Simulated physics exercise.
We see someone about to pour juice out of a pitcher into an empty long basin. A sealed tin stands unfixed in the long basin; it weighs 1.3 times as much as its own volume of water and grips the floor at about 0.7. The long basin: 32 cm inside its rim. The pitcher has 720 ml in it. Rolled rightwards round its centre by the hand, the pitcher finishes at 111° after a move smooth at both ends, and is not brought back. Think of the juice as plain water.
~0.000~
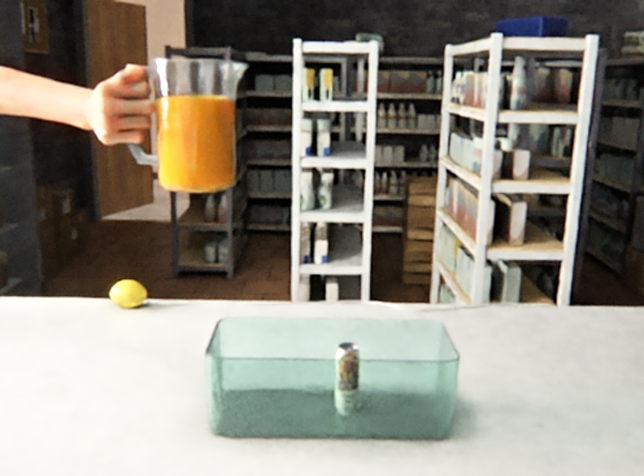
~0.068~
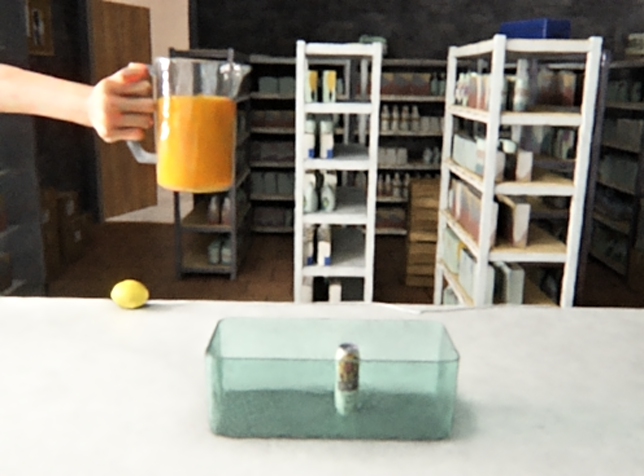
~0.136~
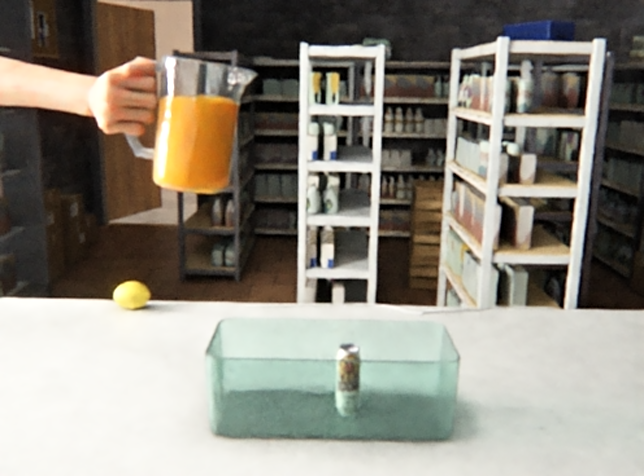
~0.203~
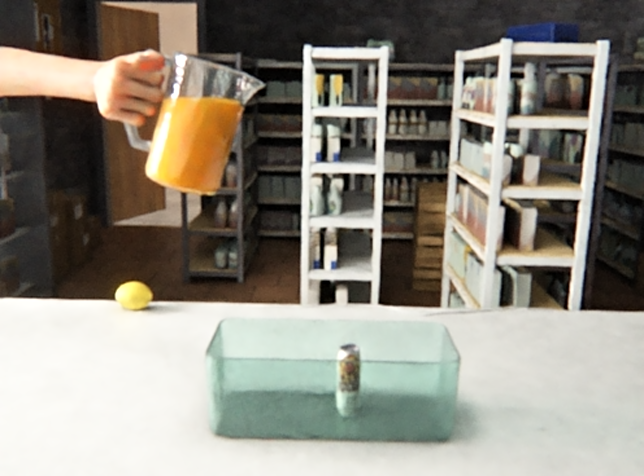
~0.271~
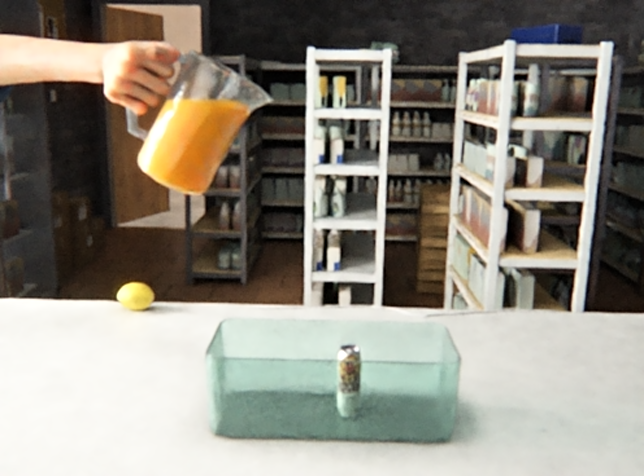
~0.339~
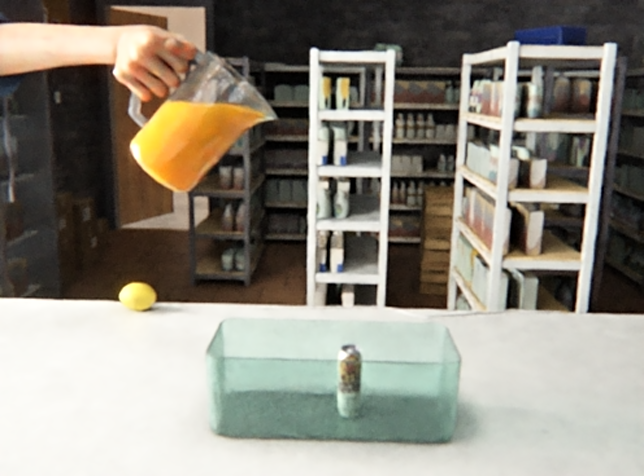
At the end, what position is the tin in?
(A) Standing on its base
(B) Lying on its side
B, lying on its side.
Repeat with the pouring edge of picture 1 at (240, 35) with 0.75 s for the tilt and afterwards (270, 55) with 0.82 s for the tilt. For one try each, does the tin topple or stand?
First it tips over; then it stays on its base.
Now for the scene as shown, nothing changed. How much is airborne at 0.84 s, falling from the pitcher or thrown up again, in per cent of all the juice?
I'd put it at about 40 per cent of the liquid.
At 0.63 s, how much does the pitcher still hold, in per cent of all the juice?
Close to 70 in a hundred.
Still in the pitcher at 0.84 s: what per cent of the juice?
20 %.
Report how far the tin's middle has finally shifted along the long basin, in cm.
8.5 cm.
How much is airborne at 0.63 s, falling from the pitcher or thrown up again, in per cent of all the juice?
Share: Roughly 28 per cent.
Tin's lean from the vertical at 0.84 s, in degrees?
I'd say it's tipped close to 5 degrees.
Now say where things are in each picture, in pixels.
The first picture shows tilt 0°; pouring edge (250, 64); surface from (160, 97) to (233, 99); the long basin's rim runs from (212, 337) to (450, 341); the tin's top is at (349, 350).
The second picture shows tilt 2°; pouring edge (252, 66); surface from (162, 97) to (234, 99).
The third picture shows tilt 8°; pouring edge (258, 73); surface from (164, 97) to (237, 100).
The fourth picture shows tilt 17°; pouring edge (266, 84); surface from (167, 105) to (242, 102).
The fifth picture shows tilt 29°; pouring edge (274, 99); surface from (161, 120) to (251, 105).
The sixth picture shows tilt 42°; pouring edge (278, 118); surface from (149, 125) to (265, 112).
Then, 0.63 s in, the tilt is 99° and 70 per cent is still to pour; the tin stands where it began.
Then, 0.84 s in, the tilt is 111° and 20 per cent is still to pour; the tin stands 3 cm from where it began.
Then, 1.06 s in, the tilt is 111° and 2 per cent is still to pour; the tin lies on its side.
Then, 1.30 s in, the tilt is 111° and 0 per cent is still to pour; the tin lies on its side.
Finally, the tin lies on its side.
